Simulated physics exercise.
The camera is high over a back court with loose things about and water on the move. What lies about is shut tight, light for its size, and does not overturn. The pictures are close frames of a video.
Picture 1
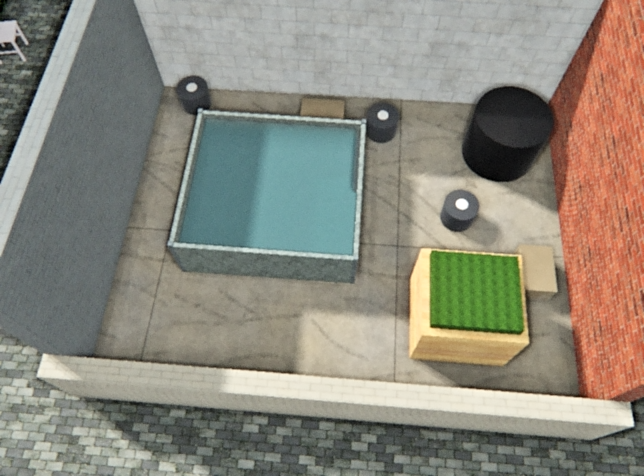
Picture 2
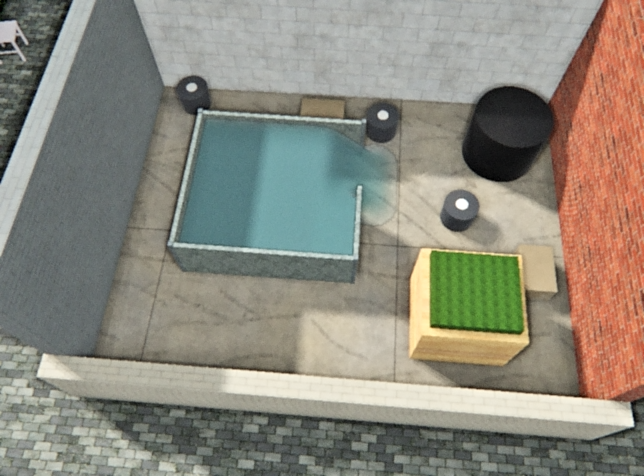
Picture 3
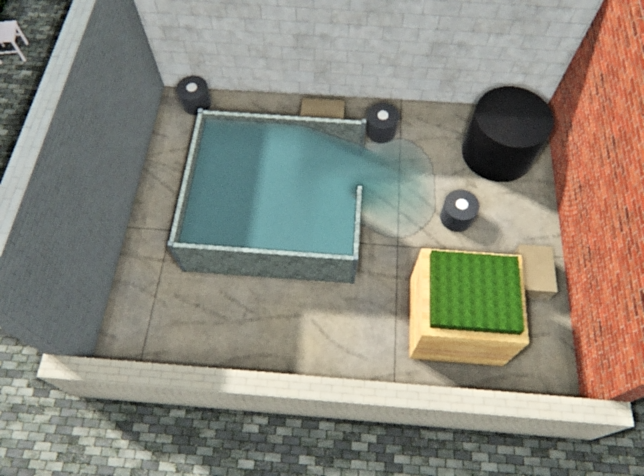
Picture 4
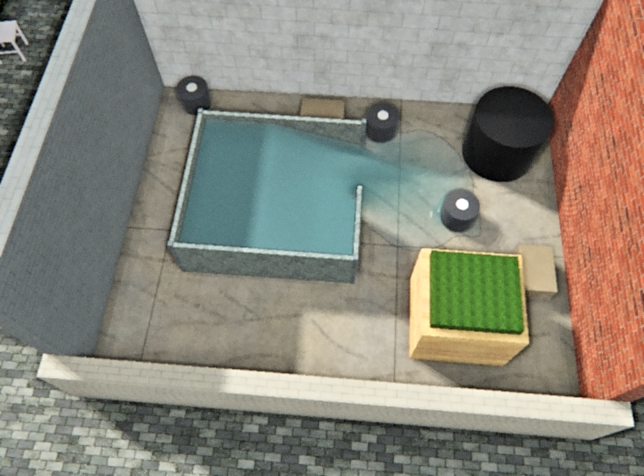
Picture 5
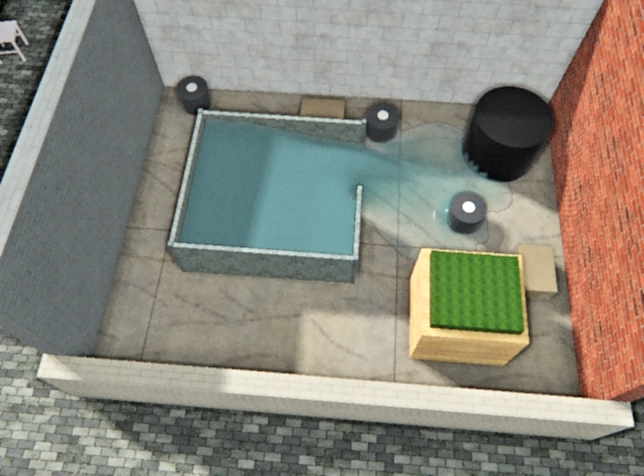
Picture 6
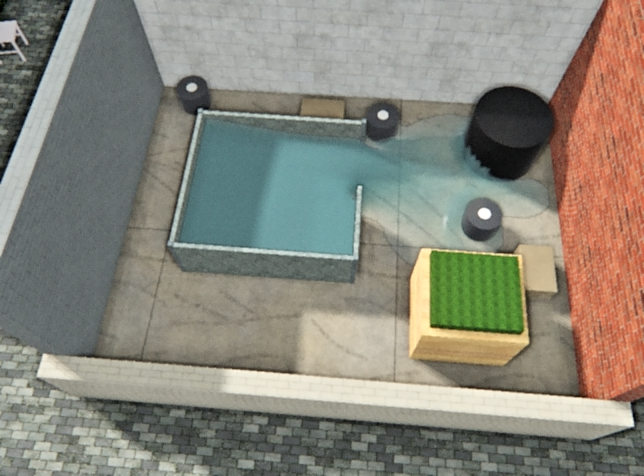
Water pouring through a gap in a raised pool's right side, spreading across a walled court and nudging a small grey tub rightward.
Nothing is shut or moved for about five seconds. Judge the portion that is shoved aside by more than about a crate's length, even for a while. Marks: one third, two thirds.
That comes to at least two thirds.
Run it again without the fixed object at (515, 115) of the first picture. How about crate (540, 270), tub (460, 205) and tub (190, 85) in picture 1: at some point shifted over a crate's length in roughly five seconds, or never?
In turn: Pushed that far, that far or more, under that.
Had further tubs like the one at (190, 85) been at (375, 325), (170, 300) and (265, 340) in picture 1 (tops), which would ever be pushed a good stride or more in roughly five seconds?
In that order: Never so far, no, that far or more.
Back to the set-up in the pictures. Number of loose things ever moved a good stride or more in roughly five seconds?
That makes 5.
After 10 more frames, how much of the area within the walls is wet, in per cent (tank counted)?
Near 50 in a hundred.
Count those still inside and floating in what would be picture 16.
The number is 1.
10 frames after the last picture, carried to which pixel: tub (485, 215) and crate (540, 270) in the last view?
Close to (540, 305) and (544, 352).
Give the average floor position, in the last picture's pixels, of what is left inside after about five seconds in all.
Around (342, 208).
A moment on, 1 of 5 are well off their spots; 0 afloat.
Next, 2 of 5 are well off their spots; 1 afloat.
Later, 3 of 5 are well off their spots; 2 afloat.
In the end, 5 of 5 are well off their spots, and 5 have been at some point; 5 afloat.
